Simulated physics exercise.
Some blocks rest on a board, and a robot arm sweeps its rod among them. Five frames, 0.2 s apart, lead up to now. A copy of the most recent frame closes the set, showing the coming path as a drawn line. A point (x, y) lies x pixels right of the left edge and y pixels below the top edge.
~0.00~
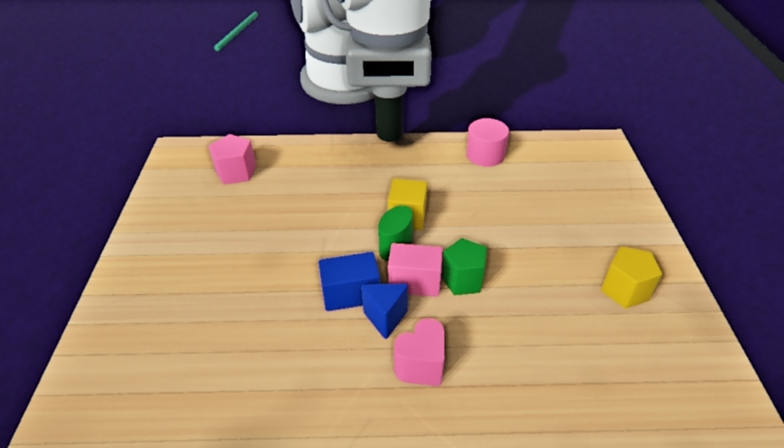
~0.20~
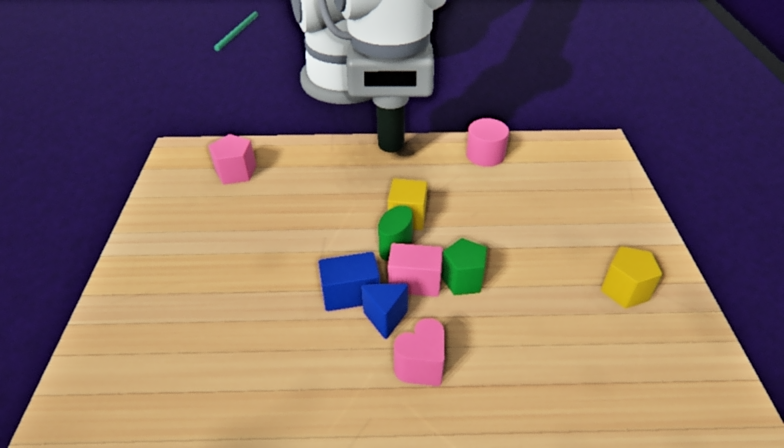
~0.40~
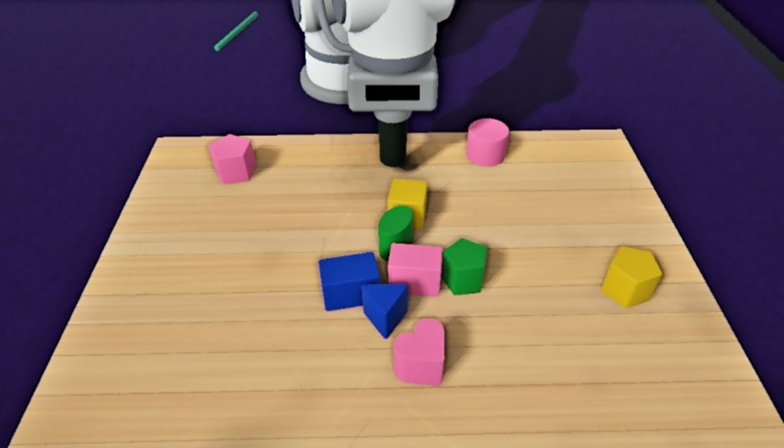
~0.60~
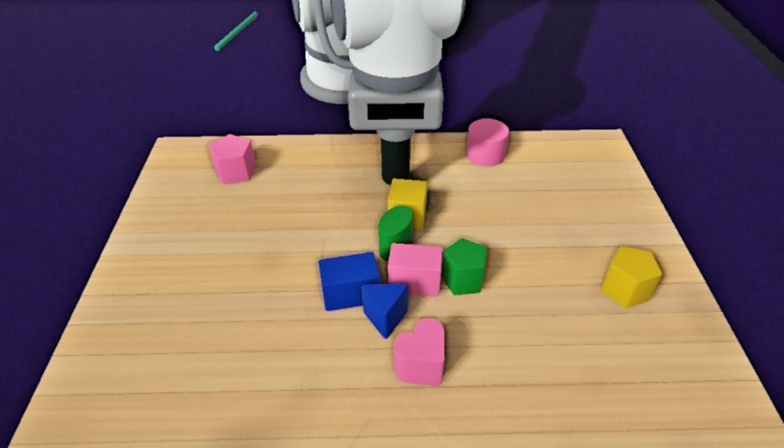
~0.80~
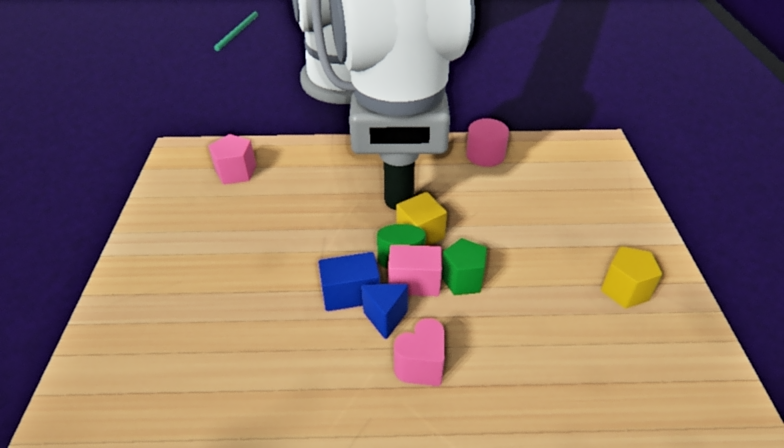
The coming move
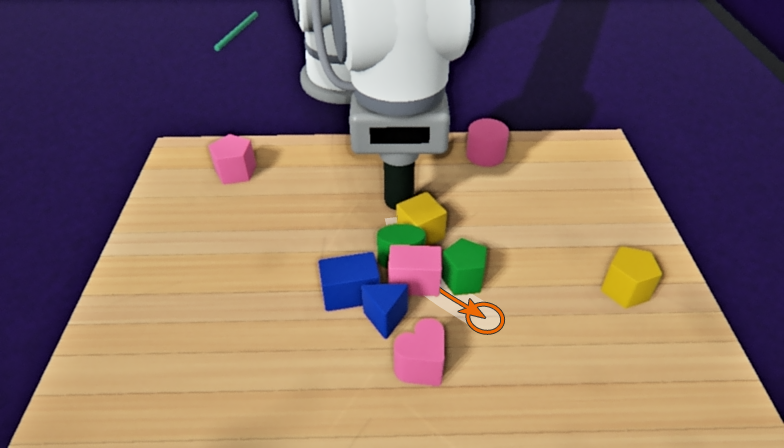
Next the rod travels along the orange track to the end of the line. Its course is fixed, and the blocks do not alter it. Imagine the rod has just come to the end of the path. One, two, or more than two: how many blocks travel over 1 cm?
It should be three or more, as far as I can tell.
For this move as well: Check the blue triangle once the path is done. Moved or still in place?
That block gets shifted.
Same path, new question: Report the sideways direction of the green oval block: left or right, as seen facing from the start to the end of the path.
Shifts right.
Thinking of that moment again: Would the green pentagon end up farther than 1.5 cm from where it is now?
That would be a yes.
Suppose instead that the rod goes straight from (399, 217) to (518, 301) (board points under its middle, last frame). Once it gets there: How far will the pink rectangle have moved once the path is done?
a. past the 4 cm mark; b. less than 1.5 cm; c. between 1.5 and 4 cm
b: Less than 1.5 cm.
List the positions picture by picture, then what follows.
In the first picture, rod's lower end (390, 136); blue triangle (385, 294); green oval block (396, 219); pink rectangle (416, 256); yellow square (408, 191); green pentagon (467, 254).
In the second picture, rod (391, 146); blocks still.
In the third picture, rod (393, 160); blocks still.
In the fourth picture, rod (396, 179); blocks still.
In the fifth picture, rod (399, 202); blue triangle (385, 294); green oval block (401, 233); pink rectangle (415, 257); yellow square (422, 208); green pentagon (467, 254).
Drawn move, from (399, 217) over (409, 253) and (438, 288) to (485, 318).
The first path, step by step. One third of the way, rod (410, 239); blue triangle (384, 298); green oval block (407, 250); pink rectangle (420, 275); yellow square (446, 227), turned 55° anticlockwise; green pentagon (471, 255), turned 10° clockwise.
Two thirds of the way, rod (440, 274); blue triangle (382, 314), turned 70° clockwise; green oval block (429, 286), turned 35° clockwise; pink rectangle (435, 317); yellow square (452, 231), turned 90° anticlockwise; green pentagon (476, 257).
At the end, rod (488, 303); blue triangle (382, 314), turned 70° clockwise; green oval block (432, 290), turned 35° clockwise; pink rectangle (437, 322); yellow square (452, 231), turned 90° anticlockwise; green pentagon (495, 260), turned 30° anticlockwise.
